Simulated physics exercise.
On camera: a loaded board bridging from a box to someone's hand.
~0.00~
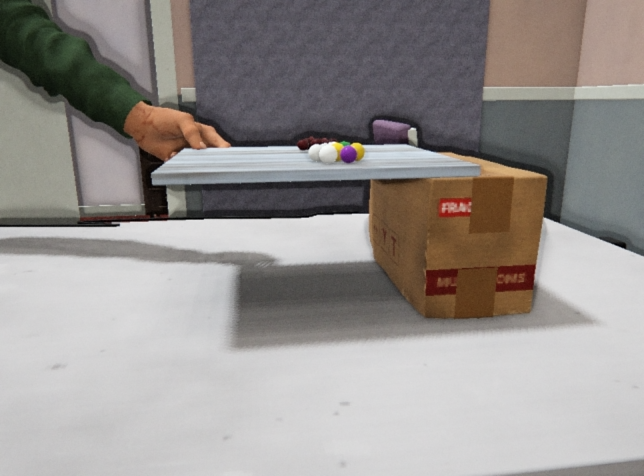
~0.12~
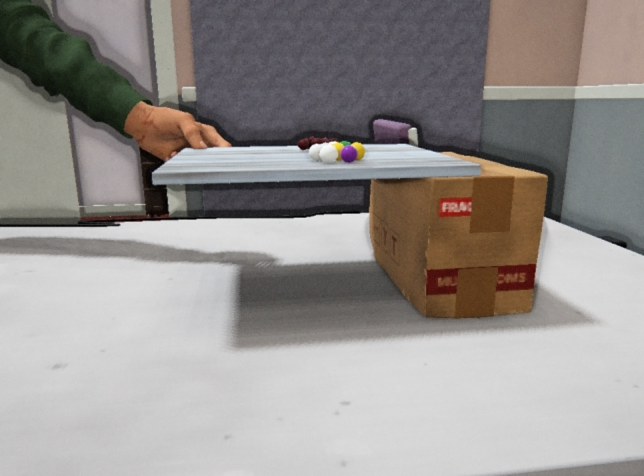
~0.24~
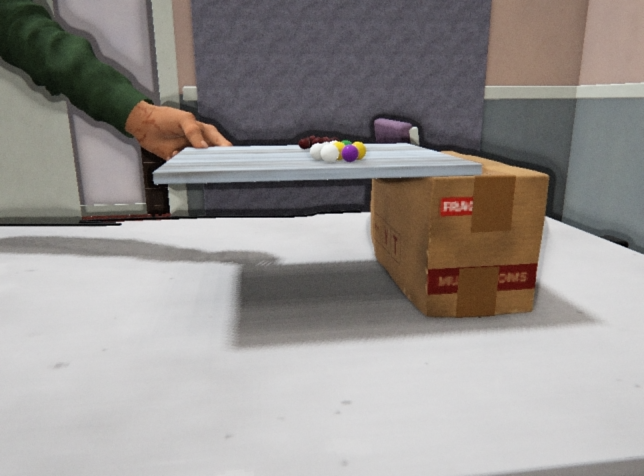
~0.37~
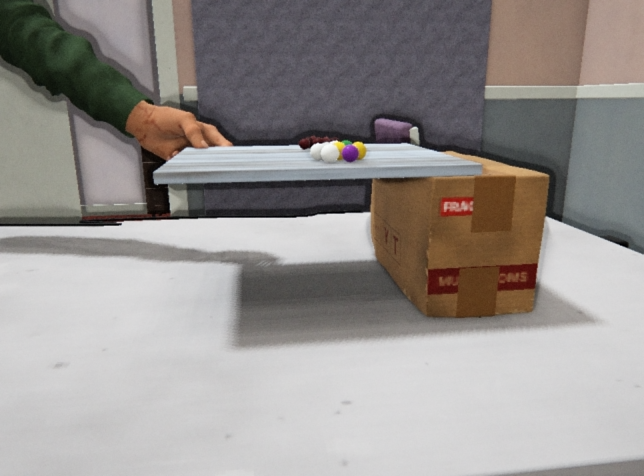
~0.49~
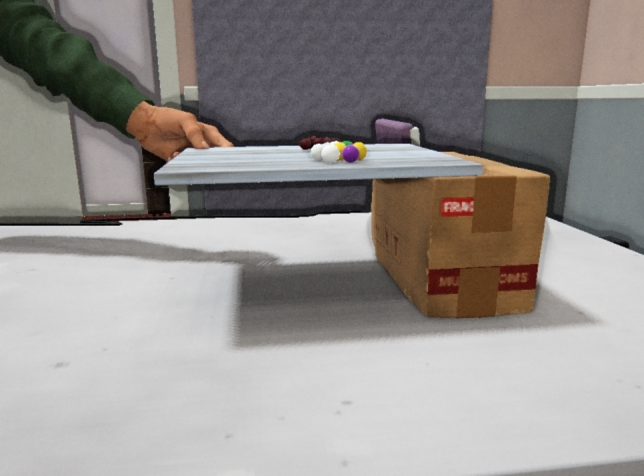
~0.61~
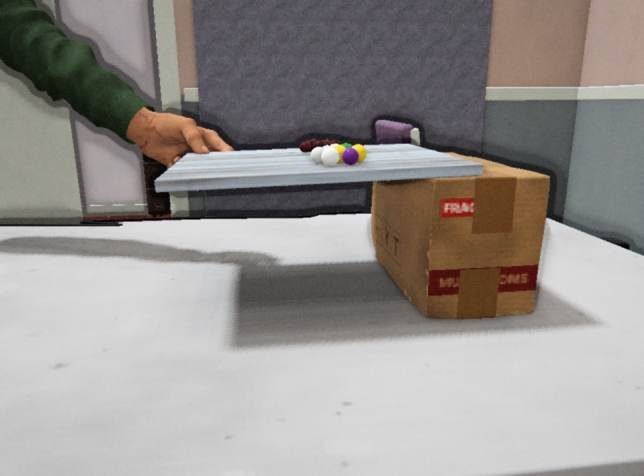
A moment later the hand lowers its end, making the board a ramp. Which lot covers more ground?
Lab note: The near-side lot outruns the other.
After 1.01 s, board sloping at 11°; near lot the whole lot still on the board; far lot the whole lot still on the board.
After 1.52 s, board sloping at 24°; near lot mostly up to a board's length out; far lot mostly at the foot of the board.
After 2.06 s, board resting at 36°; near lot mostly one to two board lengths out; far lot mostly less than half a board's length out.
In the end (3.9 s), board resting at 36°; near lot mostly more than two board lengths out, near half gone off the table; far lot mostly less than half a board's length out; the near lot has gone farther.
